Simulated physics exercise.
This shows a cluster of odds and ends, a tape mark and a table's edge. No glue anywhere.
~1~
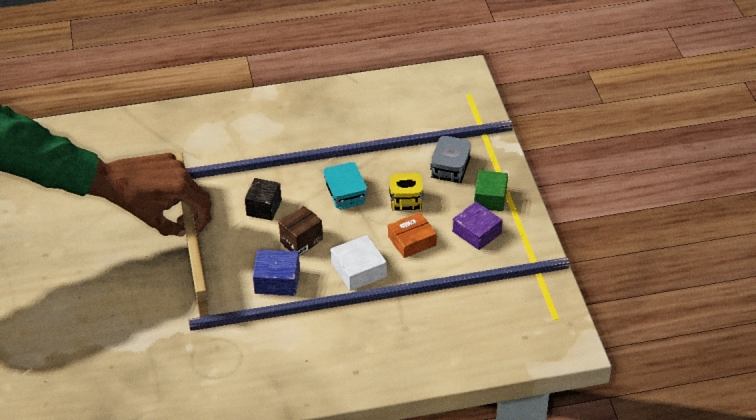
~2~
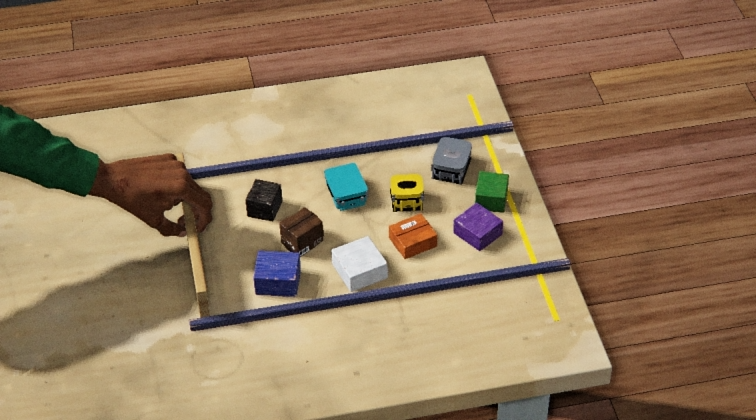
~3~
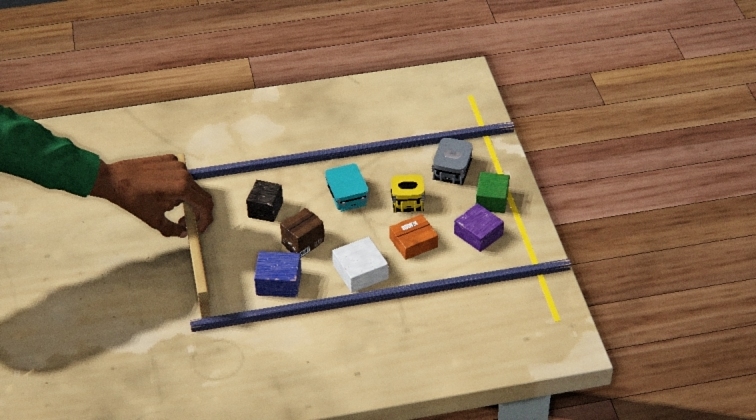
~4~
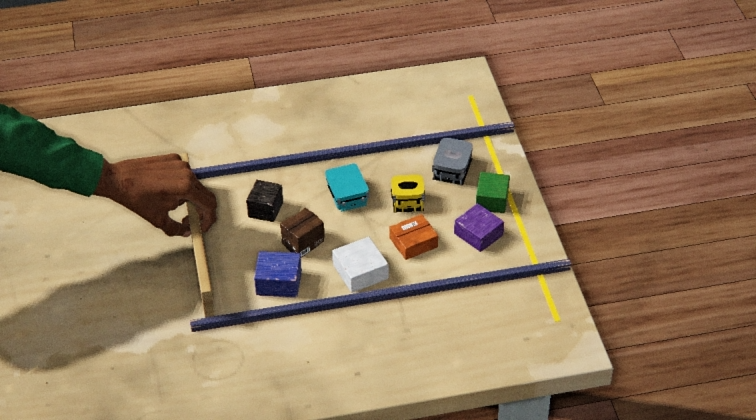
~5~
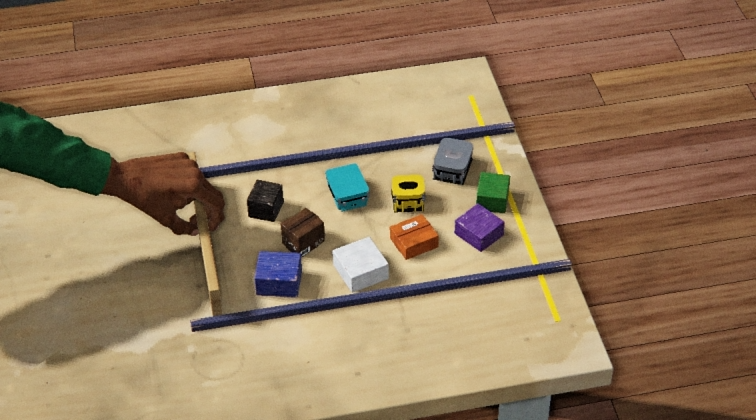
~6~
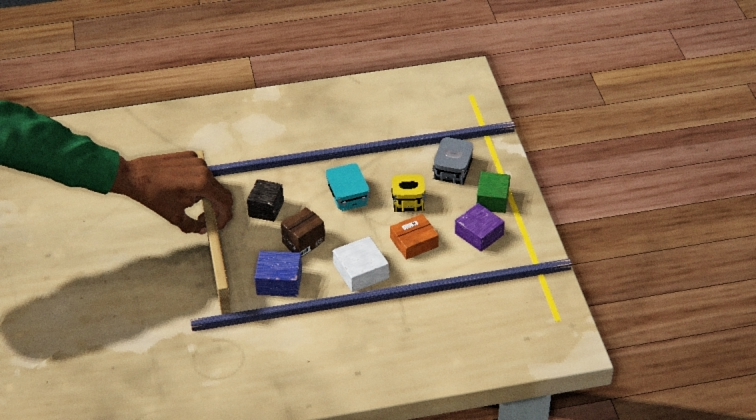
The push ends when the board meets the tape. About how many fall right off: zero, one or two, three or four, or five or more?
Here the number that fall off is five or more.
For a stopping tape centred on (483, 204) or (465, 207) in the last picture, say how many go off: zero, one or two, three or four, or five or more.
One after another: Either three or four; 1 or 2.
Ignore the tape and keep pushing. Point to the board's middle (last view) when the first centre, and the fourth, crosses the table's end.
First at (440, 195), next at (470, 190).
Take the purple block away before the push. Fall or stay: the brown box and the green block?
The brown box remains up, the green block is lost.
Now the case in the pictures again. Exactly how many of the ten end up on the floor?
Fallen: 7.
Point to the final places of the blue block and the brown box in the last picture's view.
First (547, 228), then (534, 203).
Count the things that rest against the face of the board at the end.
The number is 3.
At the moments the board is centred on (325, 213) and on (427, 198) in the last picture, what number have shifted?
First 6, then 10.
Soon after, none off yet; green block at rest near (493, 192); purple block at rest near (480, 227); grey case at rest near (453, 161).
After that, none off yet; green block at rest near (494, 192); purple block displaced a little near (490, 222); grey case moving near (459, 159).
And then, one off so far; green block on its side near (572, 215); purple block tilting a little near (567, 212); grey case displaced well along near (525, 146).
In the end, the number that fall off is five or more; gone, white block, turquoise case, orange box, yellow case, grey case, purple block and green block.
